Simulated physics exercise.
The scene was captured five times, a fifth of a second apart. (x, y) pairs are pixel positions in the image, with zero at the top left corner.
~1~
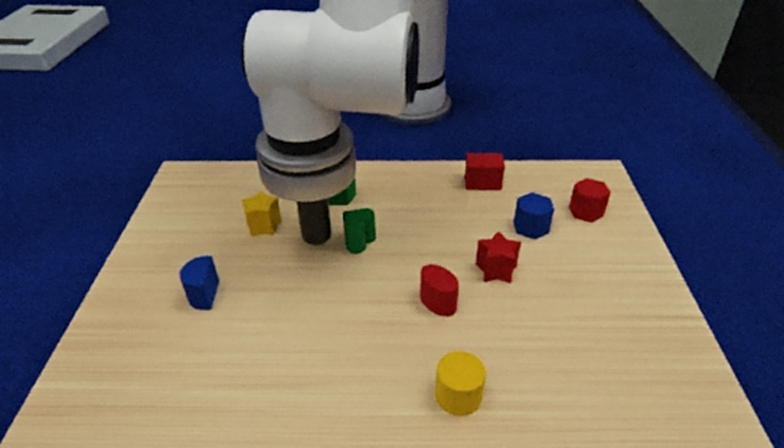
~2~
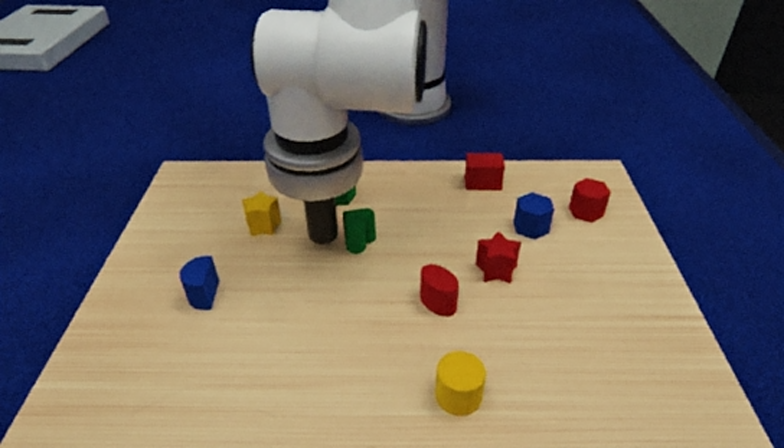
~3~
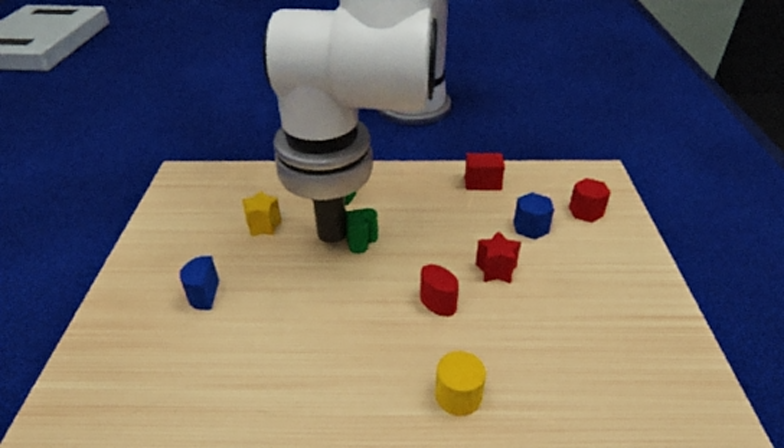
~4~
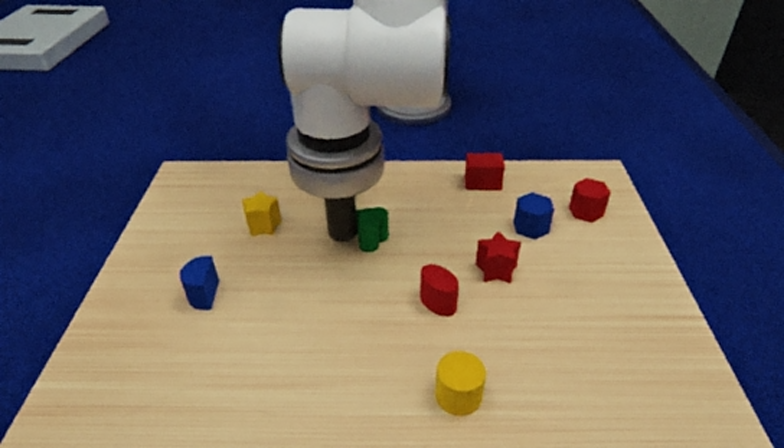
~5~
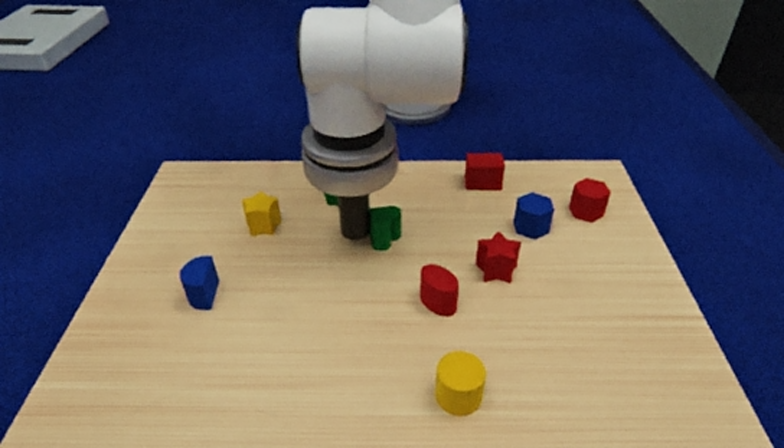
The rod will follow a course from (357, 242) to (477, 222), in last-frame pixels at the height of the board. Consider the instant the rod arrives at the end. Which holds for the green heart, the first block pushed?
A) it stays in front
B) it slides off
Option A.
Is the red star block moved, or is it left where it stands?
Here's my answer: The red star block remains in position.
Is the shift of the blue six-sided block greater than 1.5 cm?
I expect not.
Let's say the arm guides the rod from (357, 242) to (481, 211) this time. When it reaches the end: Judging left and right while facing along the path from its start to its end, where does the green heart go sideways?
The shift is rightward.
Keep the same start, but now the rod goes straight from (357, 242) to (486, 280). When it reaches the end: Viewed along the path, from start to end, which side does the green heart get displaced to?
Over to the left.
On the path given first. One third of the way, rod (398, 225); green heart (427, 209).
Two thirds of the way, rod (438, 219); green heart (468, 204), turned 15° clockwise.
At the end, rod (478, 212); green heart (507, 198), turned 15° clockwise; red star block unmoved; blue six-sided block (542, 203), turned 20° clockwise.
